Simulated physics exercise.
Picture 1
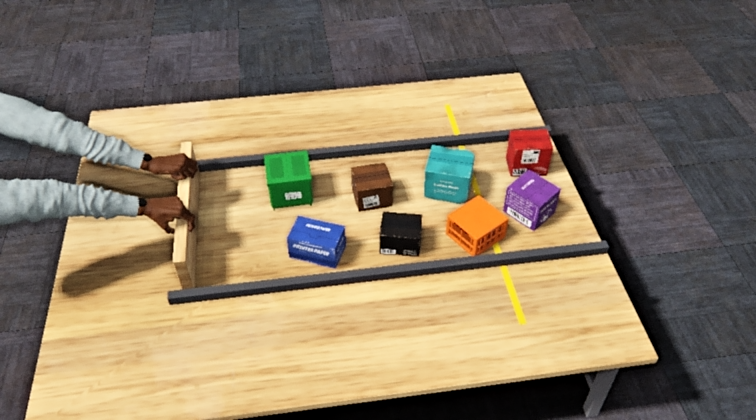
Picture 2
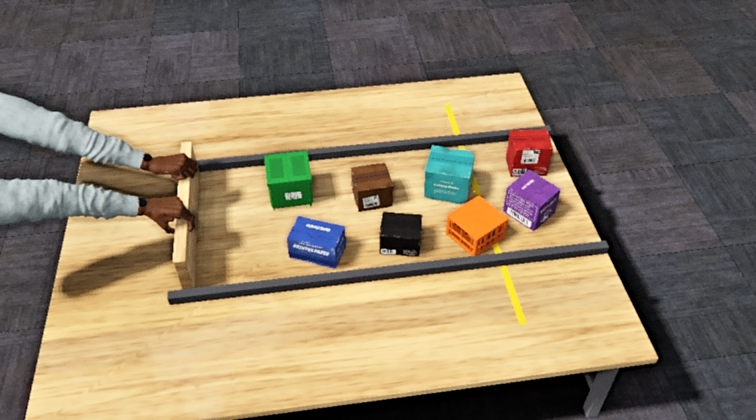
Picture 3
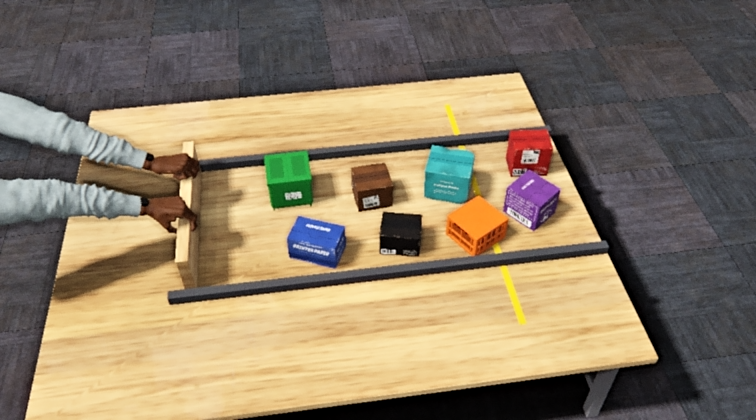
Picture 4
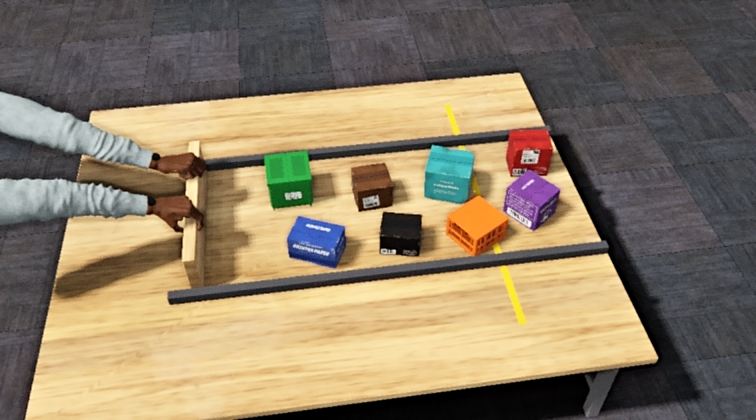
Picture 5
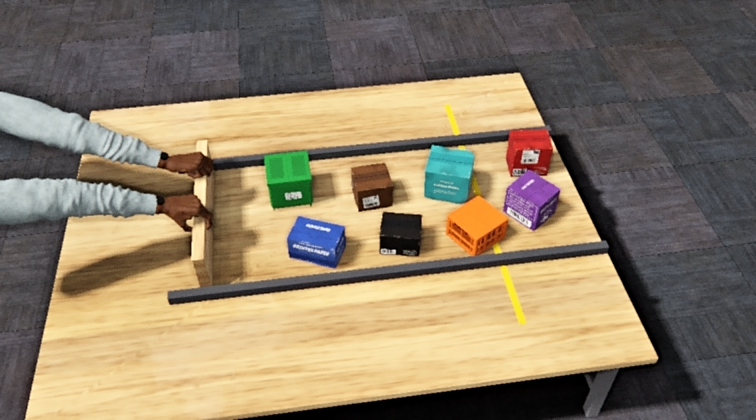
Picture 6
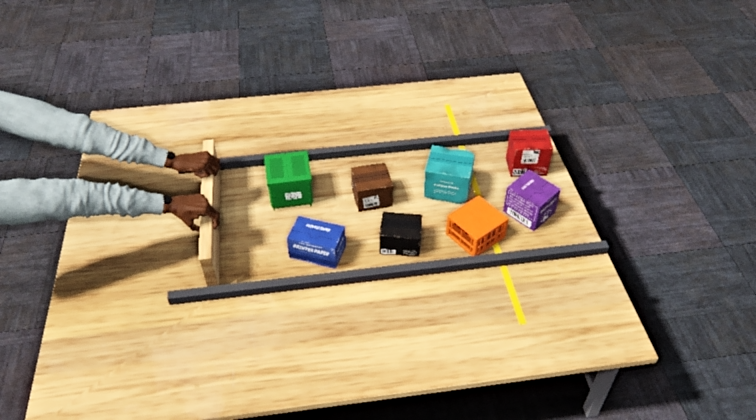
On a wooden table with dark side rails, two hands gripped an upright board and slid it a short way right toward eight colorful boxes, which stayed still near a strip of yellow tape.
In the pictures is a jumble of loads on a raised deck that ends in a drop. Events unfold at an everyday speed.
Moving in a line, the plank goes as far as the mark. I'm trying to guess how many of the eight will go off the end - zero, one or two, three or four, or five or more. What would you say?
I would say three or four.
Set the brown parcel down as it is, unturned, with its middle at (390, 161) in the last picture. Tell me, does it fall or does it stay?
It is safe.
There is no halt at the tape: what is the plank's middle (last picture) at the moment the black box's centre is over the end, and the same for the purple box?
Middle approx. at (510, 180), then approx. at (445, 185).
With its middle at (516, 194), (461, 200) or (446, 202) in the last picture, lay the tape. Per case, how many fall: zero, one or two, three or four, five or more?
Result per tape, in order - at least five / one to two / one to two.
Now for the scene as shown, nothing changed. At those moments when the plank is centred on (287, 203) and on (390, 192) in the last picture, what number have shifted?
First position 2; second position 7.
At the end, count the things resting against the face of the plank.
The figure is 2.
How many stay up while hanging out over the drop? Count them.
My count gives 0.
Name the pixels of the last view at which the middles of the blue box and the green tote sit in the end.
For the blue box it's (513, 212), and for the green tote it's (493, 160).
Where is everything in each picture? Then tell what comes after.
Red parcel (529, 153); purple box (531, 200); orange crate (477, 226); plank (188, 213); tape (480, 198), in the first picture.
Purple box (531, 200); black box (401, 234), in the second picture.
Orange crate (477, 226); plank (190, 213), in the third picture.
Red parcel (529, 153); brown parcel (372, 187), in the fourth picture.
Purple box (531, 200); green tote (289, 181), in the fifth picture.
Red parcel (529, 153); purple box (531, 200); orange crate (477, 226); plank (211, 211); tape (480, 198), in the sixth picture.
Early on, none off yet; red parcel at rest near (529, 153); purple box at rest near (531, 200); orange crate at rest near (477, 226).
Finally, the number that fall off is three or four; lost, turquoise box, orange crate, purple box and red parcel.
